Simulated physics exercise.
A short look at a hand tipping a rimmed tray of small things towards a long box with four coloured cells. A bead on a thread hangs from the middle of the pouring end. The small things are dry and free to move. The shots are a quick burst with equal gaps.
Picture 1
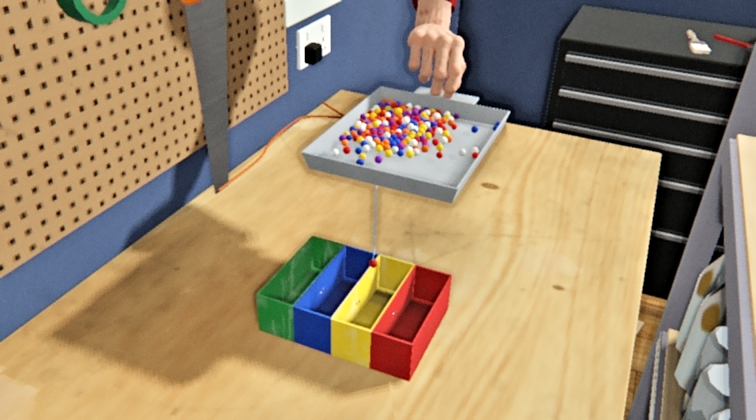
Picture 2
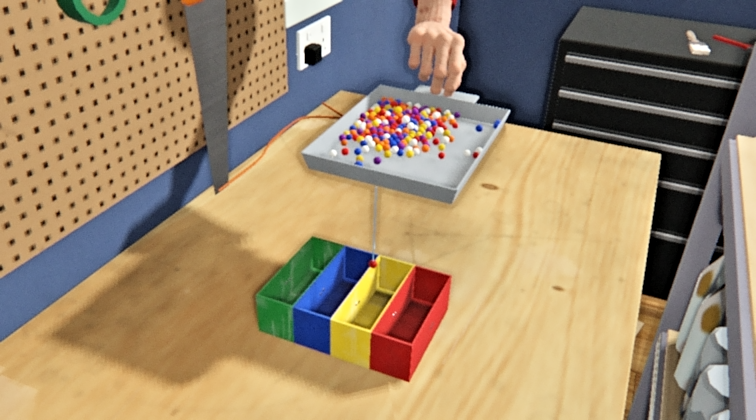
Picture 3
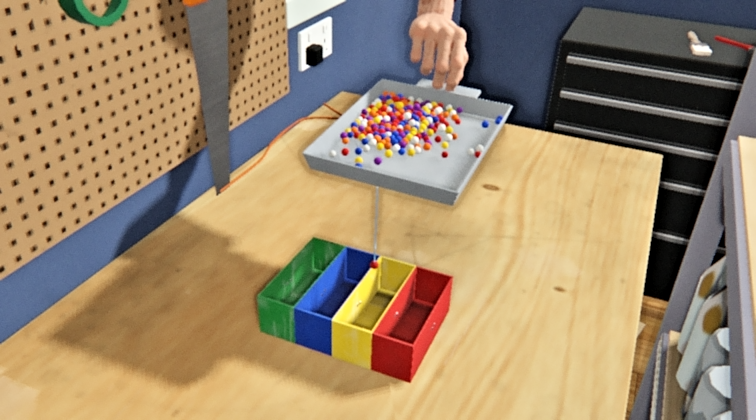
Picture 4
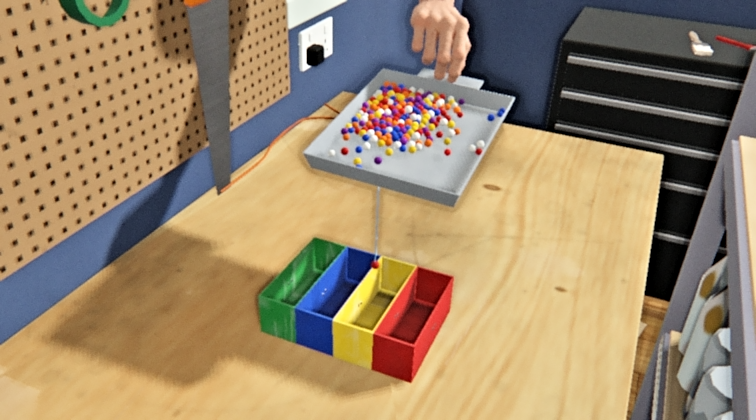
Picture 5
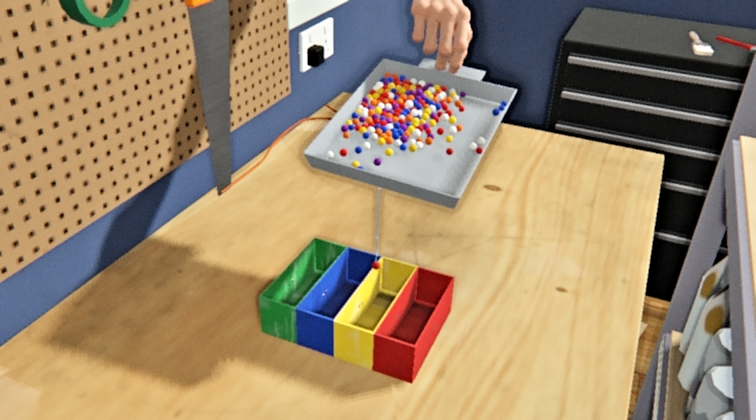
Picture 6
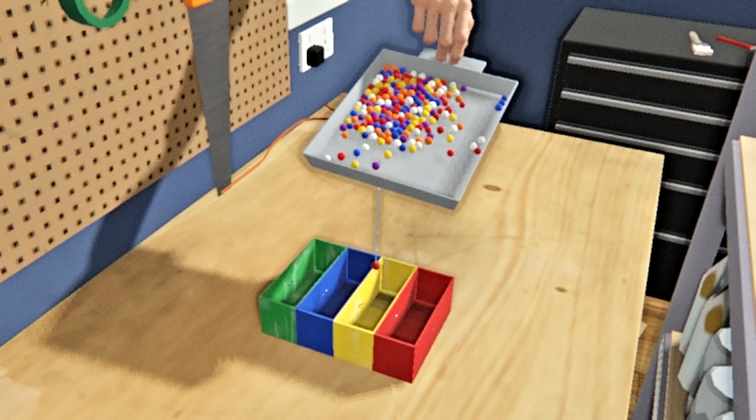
The clip shows a hand gradually tilting a grey rimmed tray of small colourful beads, raising its far side above a box with green, blue, yellow and red cells, while the beads shift slightly within the tray.
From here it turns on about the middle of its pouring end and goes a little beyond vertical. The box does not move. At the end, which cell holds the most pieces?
It favours the red compartment.
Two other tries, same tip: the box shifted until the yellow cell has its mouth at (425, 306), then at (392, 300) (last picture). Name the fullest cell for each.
One: The yellow one. Two: Red.
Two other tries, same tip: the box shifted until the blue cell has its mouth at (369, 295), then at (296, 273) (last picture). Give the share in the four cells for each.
First some 100, then 20 per cent.
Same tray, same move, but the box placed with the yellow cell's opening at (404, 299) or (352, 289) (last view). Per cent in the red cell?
First some 50, then 20 per cent.
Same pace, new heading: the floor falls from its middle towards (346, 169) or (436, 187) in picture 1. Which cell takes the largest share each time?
First green, then red.
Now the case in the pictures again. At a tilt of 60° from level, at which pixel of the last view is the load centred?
Near (410, 182).
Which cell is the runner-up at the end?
In second place: The yellow cell.
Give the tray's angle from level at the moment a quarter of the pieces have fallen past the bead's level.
At some 85 degrees.
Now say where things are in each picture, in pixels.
Corners of the pouring end near (309, 151) and (453, 185), level; middle of the load near (403, 127), round plastic beads; bead on its thread near (373, 264); green cell near (276, 315); blue cell near (313, 327); yellow cell near (351, 340); red cell near (391, 353), in the first frame.
Corners of the pouring end near (309, 151) and (453, 186), level; middle of the load near (403, 126), only a few on the move, in the second frame.
Corners of the pouring end near (310, 152) and (454, 188), tipped barely, lowest at the right corner; middle of the load near (404, 123), a little on the move, in the third frame.
Corners of the pouring end near (310, 151) and (455, 190), tipped a little, lowest at the right corner; middle of the load near (406, 116), a little on the move, in the fourth frame.
Corners of the pouring end near (311, 151) and (456, 193), tipped a little, lowest at the right corner; middle of the load near (406, 111), a little on the move, in the fifth frame.
Corners of the pouring end near (310, 151) and (455, 195), tipped clearly, lowest at the right corner; middle of the load near (406, 108), all but a few on the move; green cell near (278, 317); blue cell near (315, 329); yellow cell near (354, 342); red cell near (394, 355), in the sixth frame.
Shortly afterwards, tray tipped steeply; the bulk on the tray; only a few in the red cell; only a few in the yellow cell; only a few in the blue cell; a little falling or outside the box.
Next, tray tipped right over; a little on the tray; near a third in the red cell; near a quarter in the yellow cell; only a few in the blue cell; only a few in the green cell; near half falling or outside the box.
Some moments later, tray tipped past a quarter turn; near a third in the red cell; near a quarter in the yellow cell; only a few in the blue cell; near a third falling or outside the box.
In the end, tray tipped past a quarter turn; near a third in the red cell; near a quarter in the yellow cell; only a few in the blue cell; none at all in the green cell; near a third outside the box.
